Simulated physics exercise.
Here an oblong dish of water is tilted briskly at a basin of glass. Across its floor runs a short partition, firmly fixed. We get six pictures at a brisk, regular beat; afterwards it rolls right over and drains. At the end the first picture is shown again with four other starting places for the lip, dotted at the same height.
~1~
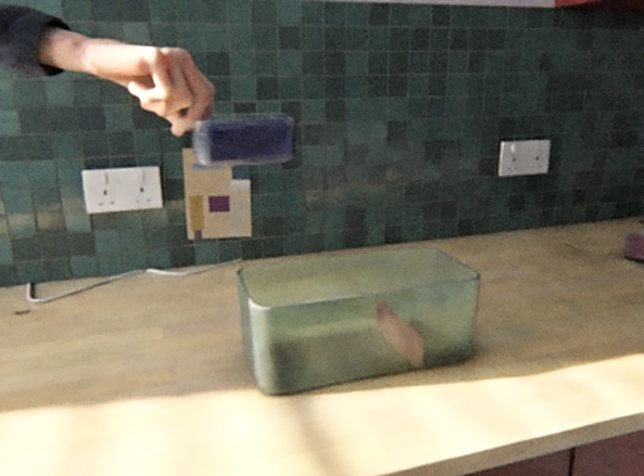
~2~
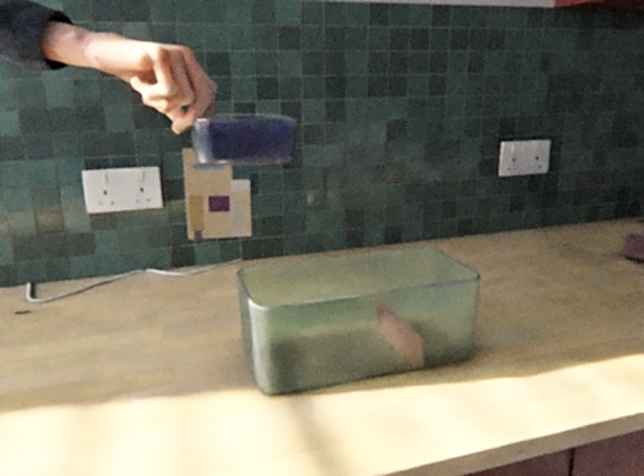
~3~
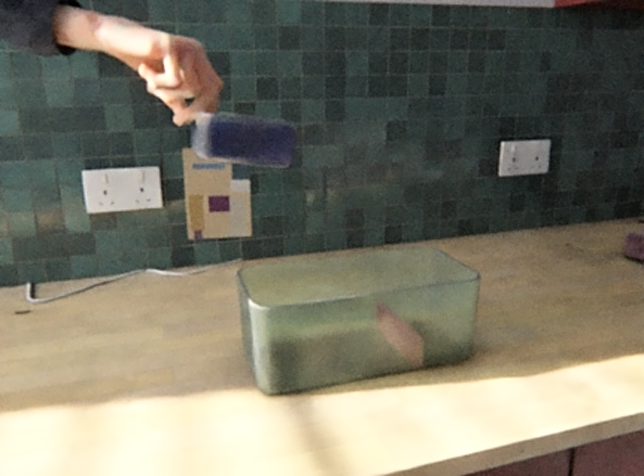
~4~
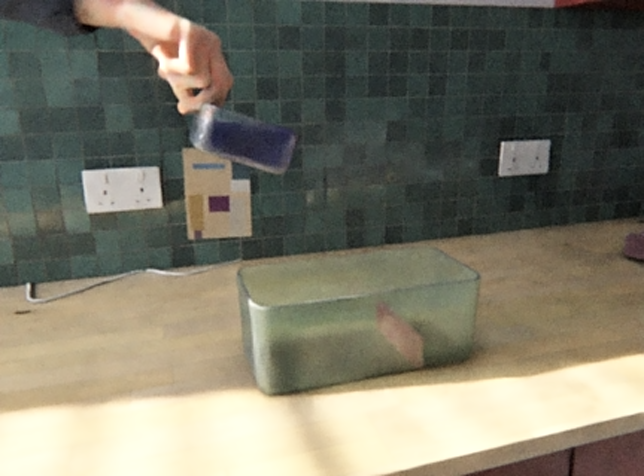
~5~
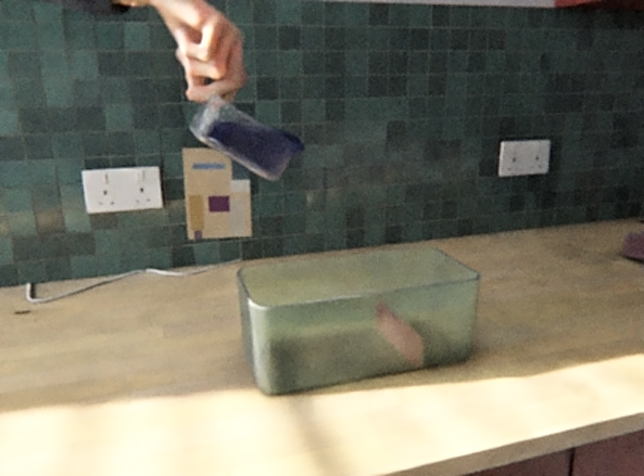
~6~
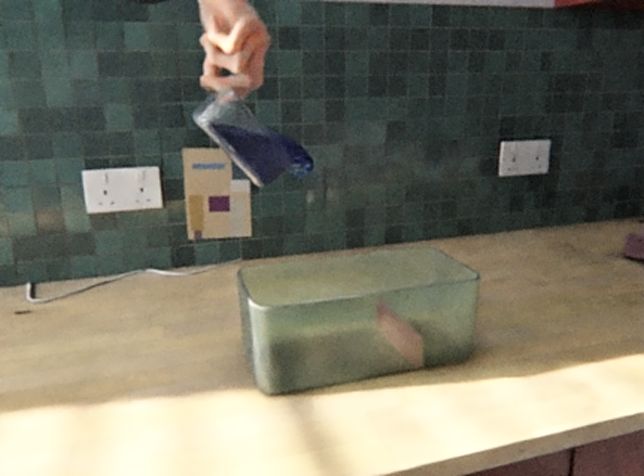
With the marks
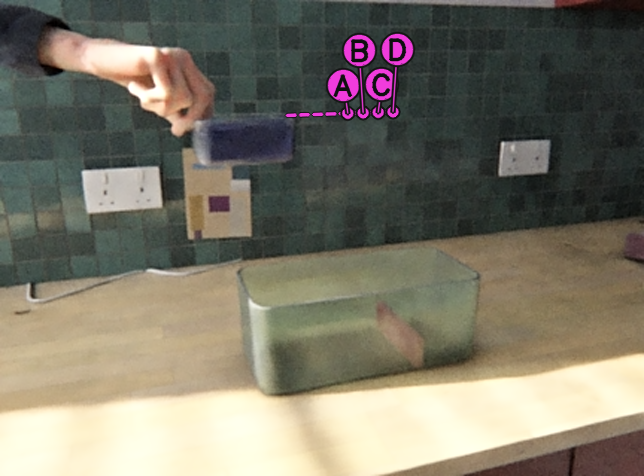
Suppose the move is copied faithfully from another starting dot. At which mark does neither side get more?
It is B.
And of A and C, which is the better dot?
It is C.
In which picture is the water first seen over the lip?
In picture 4.
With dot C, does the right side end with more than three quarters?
No, it does not.
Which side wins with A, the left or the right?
The left side.
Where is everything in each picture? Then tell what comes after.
Upright, lip at (287, 115); basin from (258, 394) to (469, 356); top of the wall at (398, 318); nothing has left yet.
Tipped about 2°, lip at (288, 117); nothing has left yet.
Tipped about 9°, lip at (290, 122); nothing has left yet.
Tipped about 20°, lip at (291, 132); water is over the lip, down to (291, 132).
Tipped about 34°, lip at (291, 143); water is over the lip, down to (295, 146).
Tipped about 50°, lip at (287, 157); water is over the lip, down to (298, 173).
On the marked copy, A at (347, 113); B at (363, 112); C at (378, 112); D at (393, 111).
With A, about 76 % ends left of the wall and 21 % right of it; 3 % is lost outside.
With B, about 48 % ends left of the wall and 48 % right of it; 4 % is lost outside.
With C, about 33 % ends left of the wall and 61 % right of it; 6 % is lost outside.
With D, about 27 % ends left of the wall and 66 % right of it; 7 % is lost outside.
